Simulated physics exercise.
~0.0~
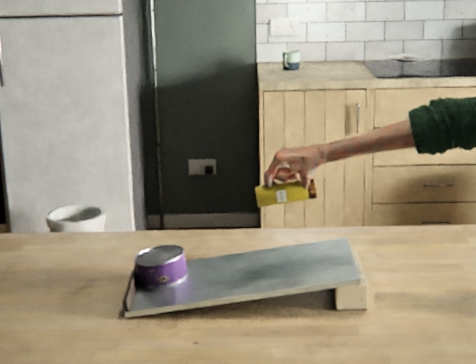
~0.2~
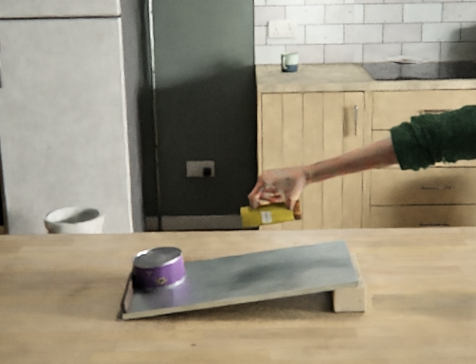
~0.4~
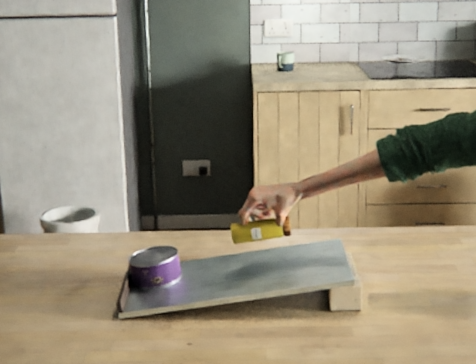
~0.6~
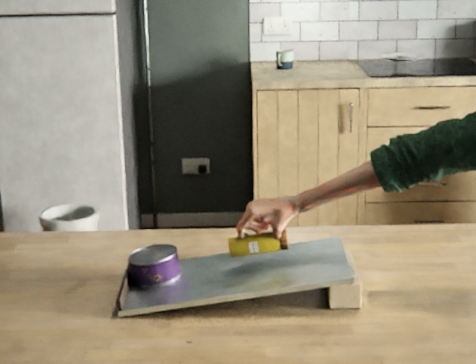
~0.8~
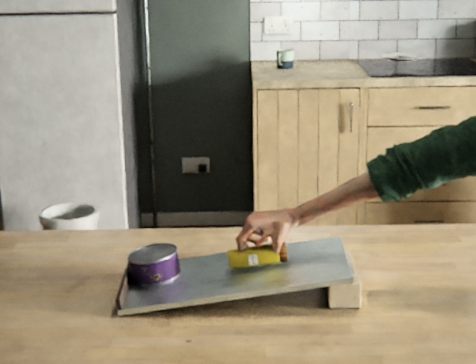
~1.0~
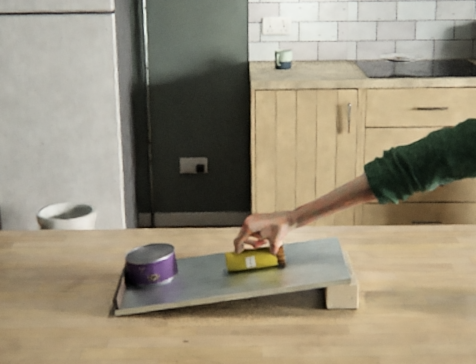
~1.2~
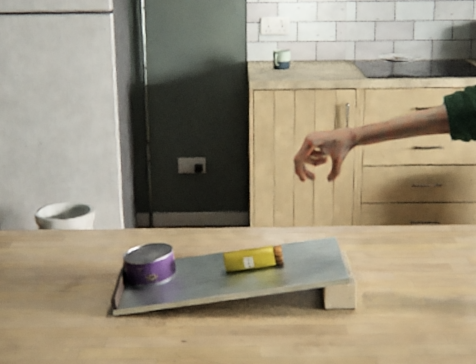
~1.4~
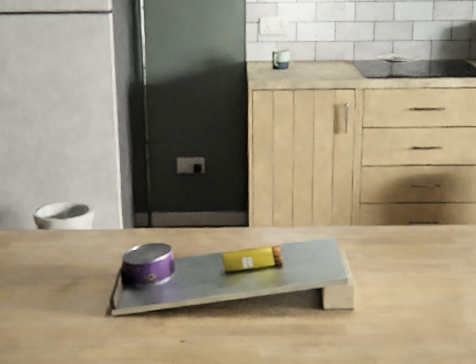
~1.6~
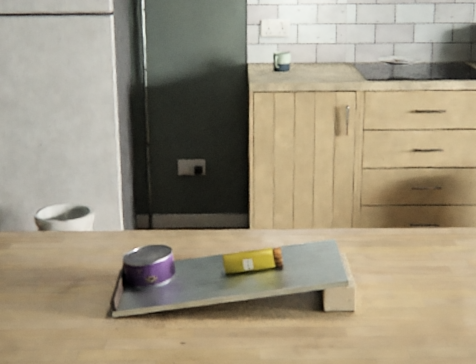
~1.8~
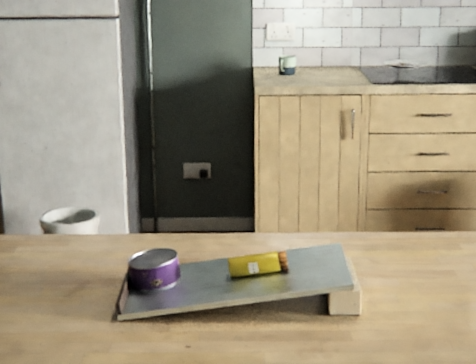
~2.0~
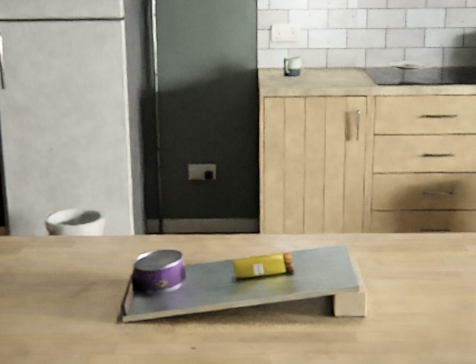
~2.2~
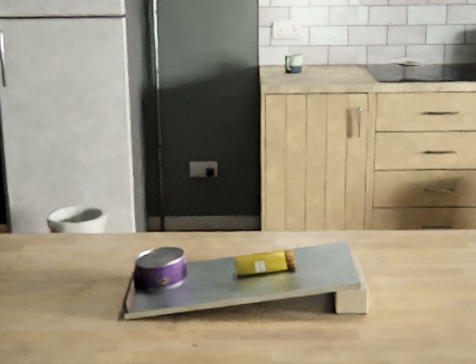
A hand reached in from the right and lowered a yellow shaker onto its side on a sloping grey board, near a purple tub. The fingers let go and drew away, and both things stayed still on the slope.
